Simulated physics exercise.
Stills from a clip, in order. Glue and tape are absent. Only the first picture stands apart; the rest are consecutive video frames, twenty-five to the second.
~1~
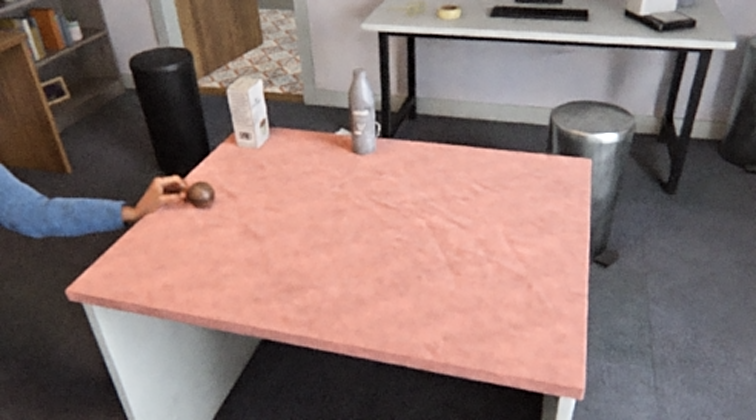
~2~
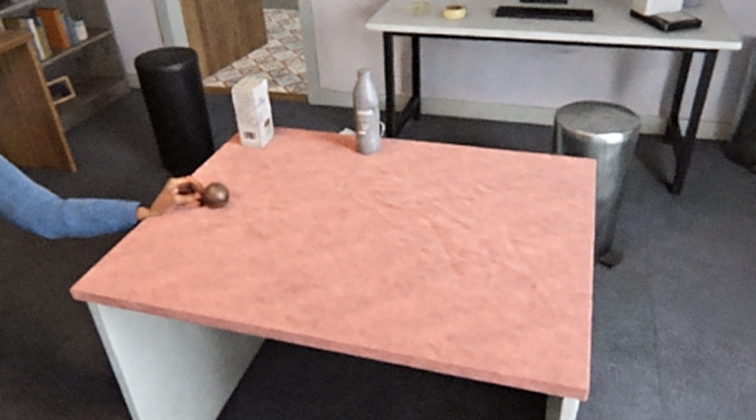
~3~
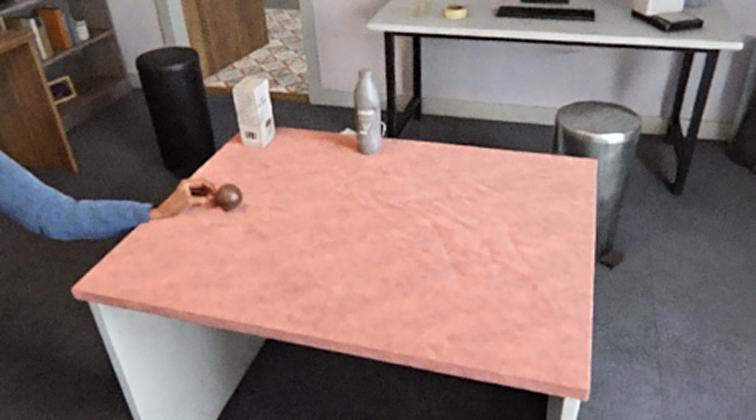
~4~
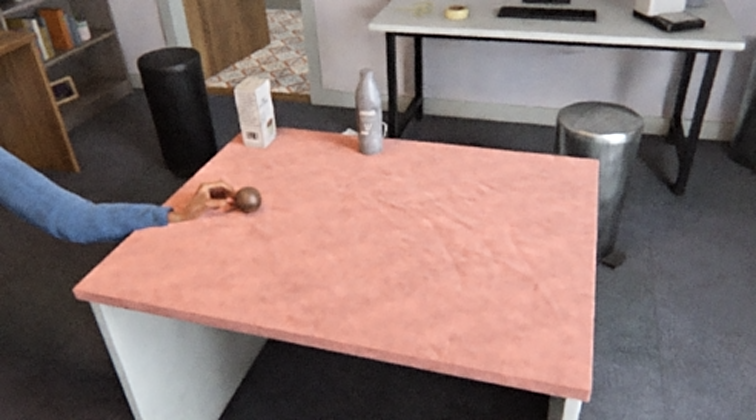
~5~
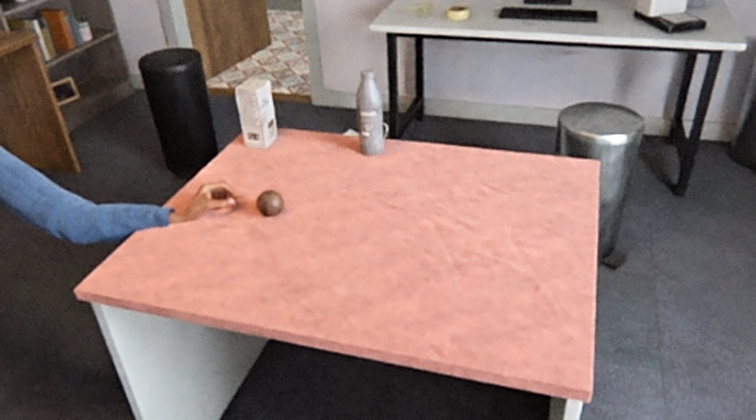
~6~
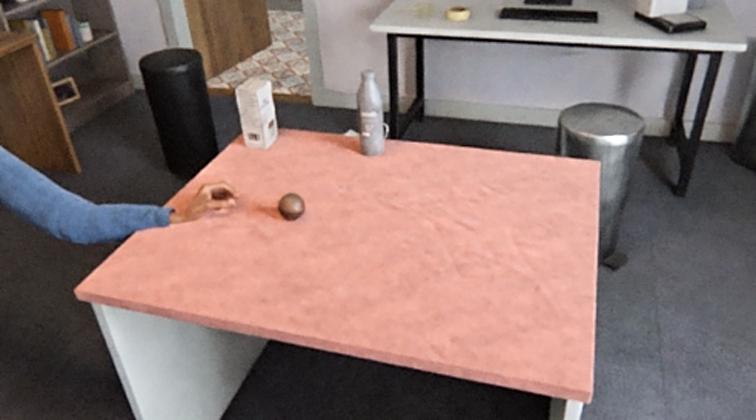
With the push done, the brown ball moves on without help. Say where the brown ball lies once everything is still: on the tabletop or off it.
Loses its perch.
Then, 0.40 s on from there, brown ball shifted well along near (516, 238).
Then, 0.90 s on from there, brown ball now off the table.
In the end, off the table, brown ball.
